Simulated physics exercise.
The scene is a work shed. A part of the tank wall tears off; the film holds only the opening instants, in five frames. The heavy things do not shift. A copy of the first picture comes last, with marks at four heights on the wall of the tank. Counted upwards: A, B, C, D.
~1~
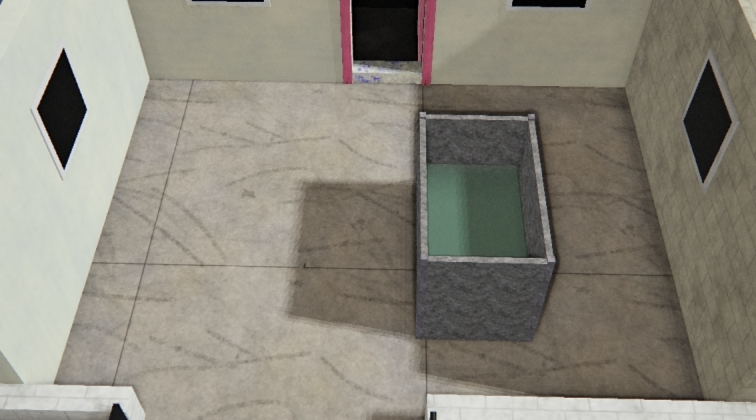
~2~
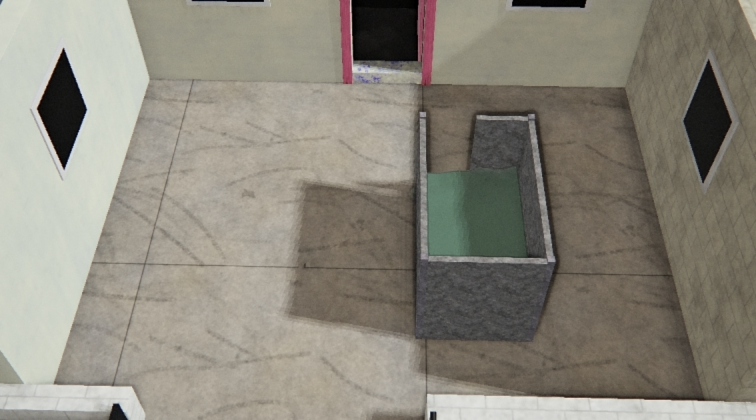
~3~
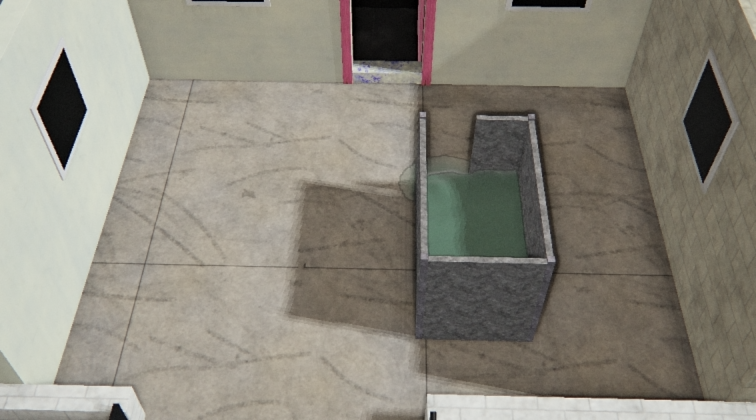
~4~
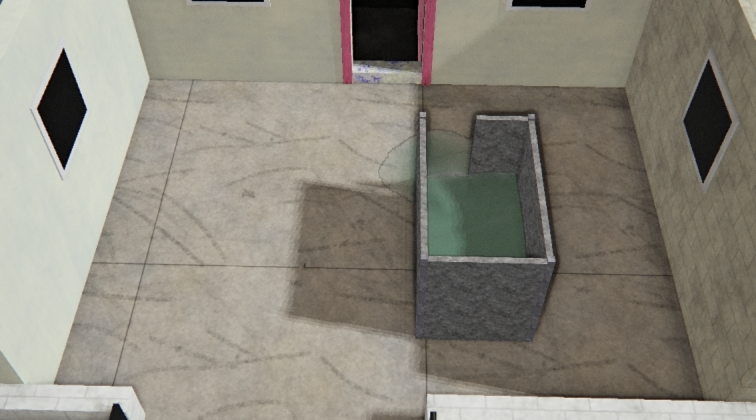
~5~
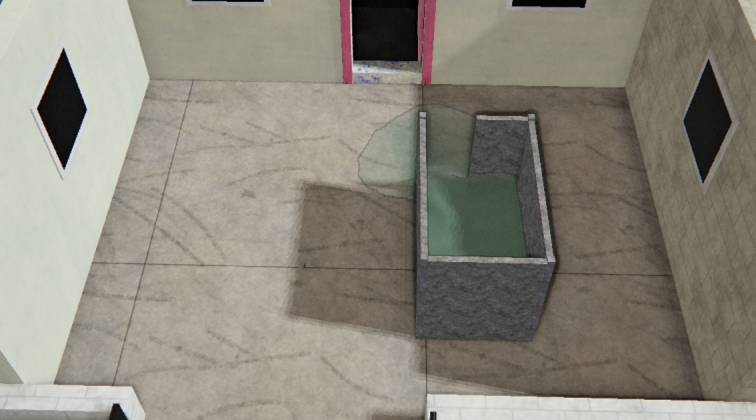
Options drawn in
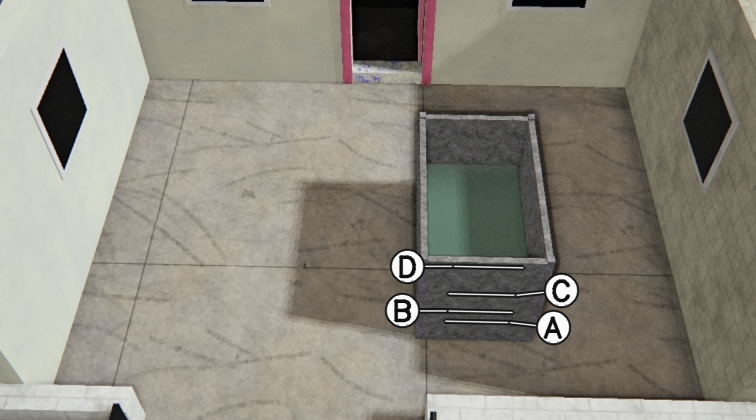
Green water sat still in a gray stone tank until a gap opened in its back wall, then a thin, pale sheet of it spread out behind the tank and toward the left.
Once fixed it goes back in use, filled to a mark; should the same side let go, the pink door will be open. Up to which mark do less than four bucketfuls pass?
Go for B.
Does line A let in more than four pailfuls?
No, that is safe.
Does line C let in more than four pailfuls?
Yes, that goes wrong.
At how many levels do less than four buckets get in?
Two of the four.
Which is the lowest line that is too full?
C.
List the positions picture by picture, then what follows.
Water in the tank at rest, its middle at (475, 226); foot of the pink doorway at (387, 83); open gate at (279, 388).
Water covers 1 % of the ground, its front hidden from here.
Water covers 2 % of the ground, its front hidden from here.
Water covers 4 % of the ground and shows as far out as (392, 178).
Water covers 8 % of the ground and shows as far out as (393, 128).
On the marked copy, A at (477, 321); B at (479, 311); C at (482, 294); D at (487, 267); from the bottom up A, B, C, D.
If A is chosen, nothing gets over.
If B is chosen, a splash gets over, under a bucket.
If C is chosen, about 8 bucketfuls get in.
If D is chosen, dozens of bucketfuls pour in.
